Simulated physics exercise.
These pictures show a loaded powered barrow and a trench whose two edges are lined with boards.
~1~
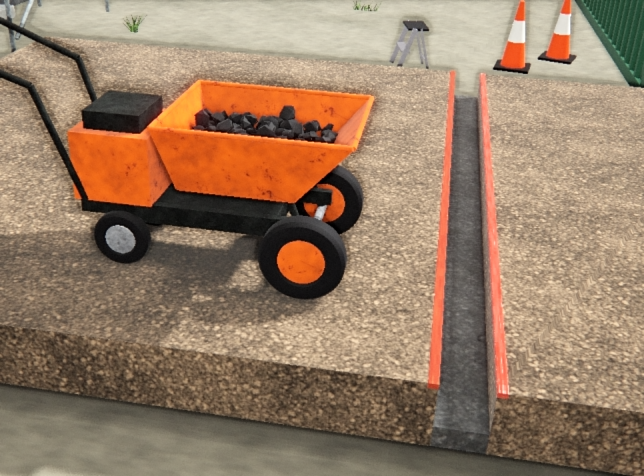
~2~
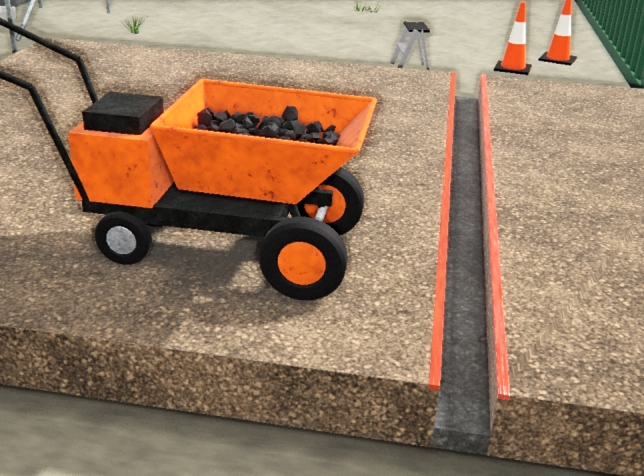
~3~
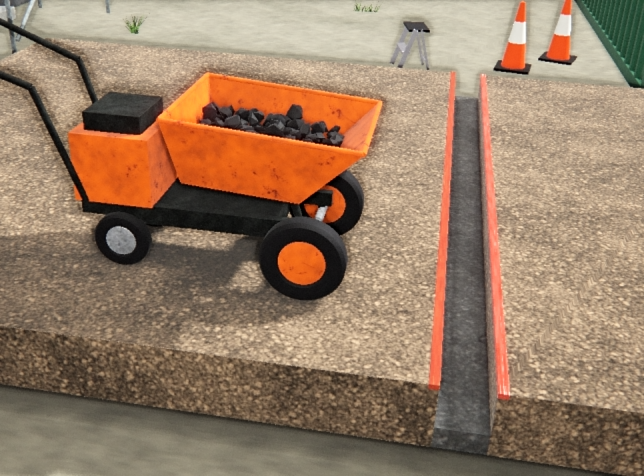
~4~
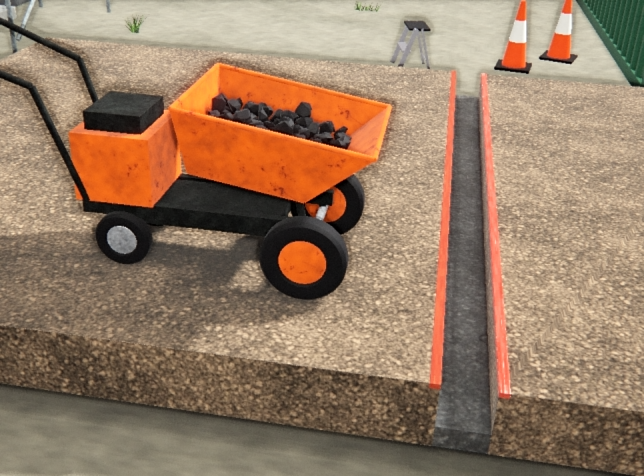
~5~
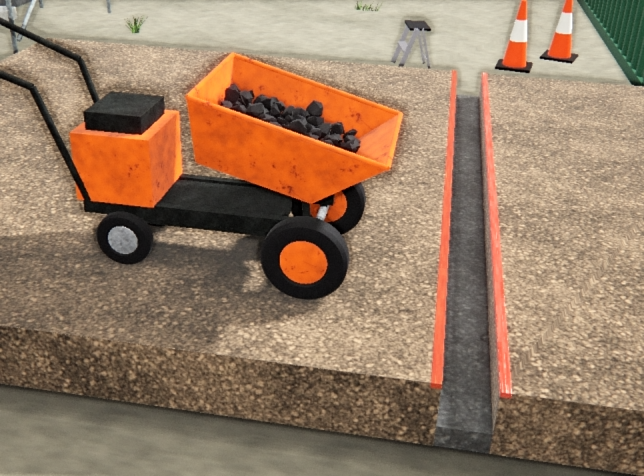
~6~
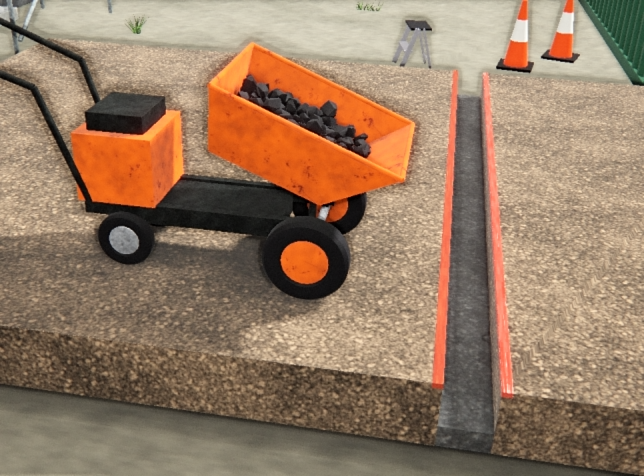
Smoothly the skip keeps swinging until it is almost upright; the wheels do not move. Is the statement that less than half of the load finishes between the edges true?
False.
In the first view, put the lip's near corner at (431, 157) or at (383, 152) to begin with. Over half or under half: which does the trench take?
Try one: The lesser share. Try two: The greater share.
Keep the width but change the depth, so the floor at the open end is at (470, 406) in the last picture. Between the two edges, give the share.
Close to 60 per cent.
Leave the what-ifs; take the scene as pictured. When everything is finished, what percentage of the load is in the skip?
Estimate: Some 10 %.
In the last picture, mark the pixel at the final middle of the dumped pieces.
I'd put the middle somewhere around (469, 296).
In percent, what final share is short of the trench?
I'd say near 5 per cent, give or take.
Soon, skip tipped steeply; all in the skip.
A while on, skip tipped right over; about half in the skip; a stray few short of the trench; about a third in or heaped over the trench; a stray few beyond it.
Towards the end, skip tipped right over; a small part in the skip; a stray few short of the trench; most in or heaped over the trench; a stray few beyond it.
Finally, skip tipped right over; a small part in the skip; a stray few short of the trench; most in or heaped over the trench; a stray few beyond it.
